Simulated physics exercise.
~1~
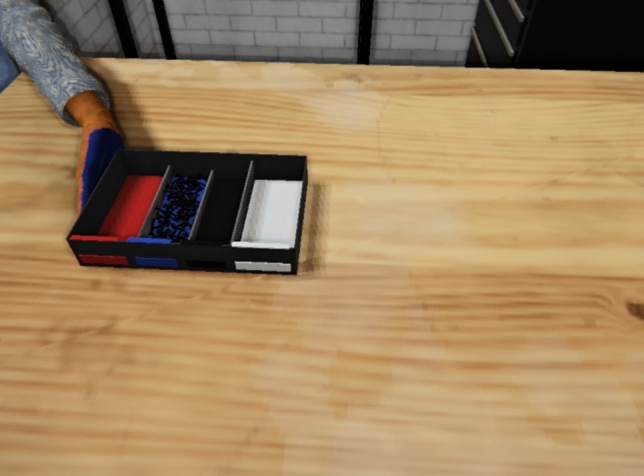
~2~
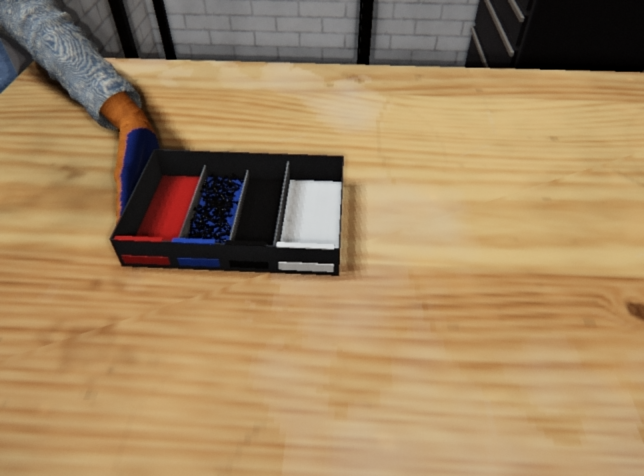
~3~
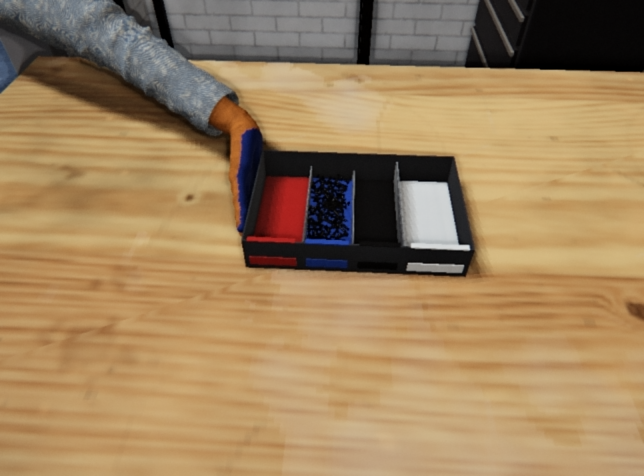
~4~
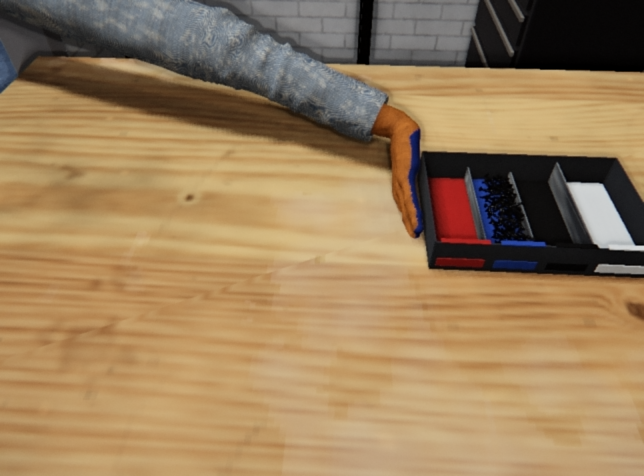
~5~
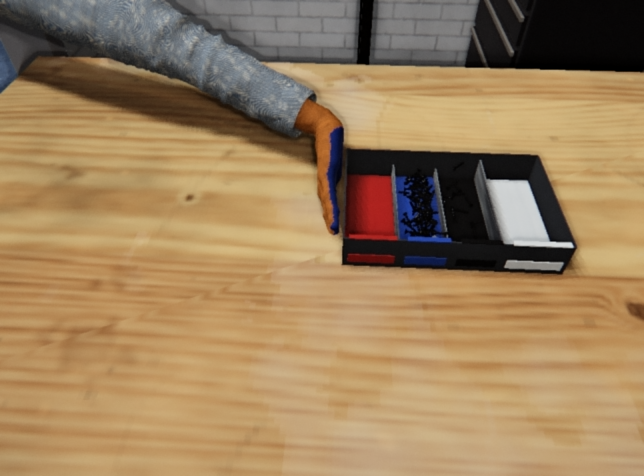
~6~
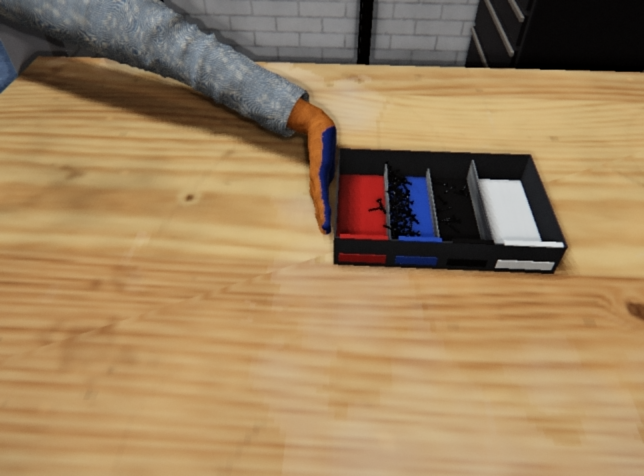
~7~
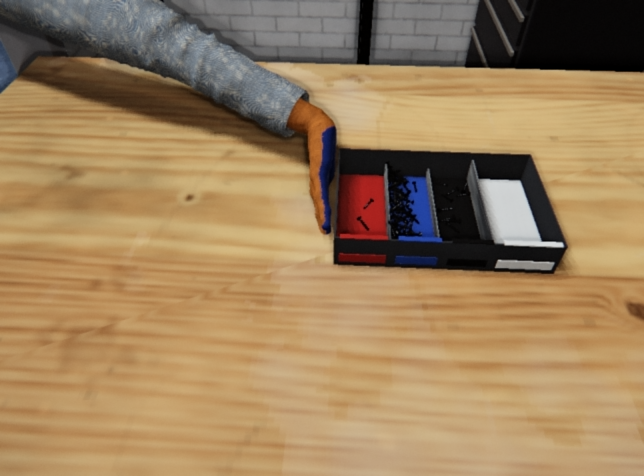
A gloved hand pushes a divided tray right, then left, scattering black screws between compartments.
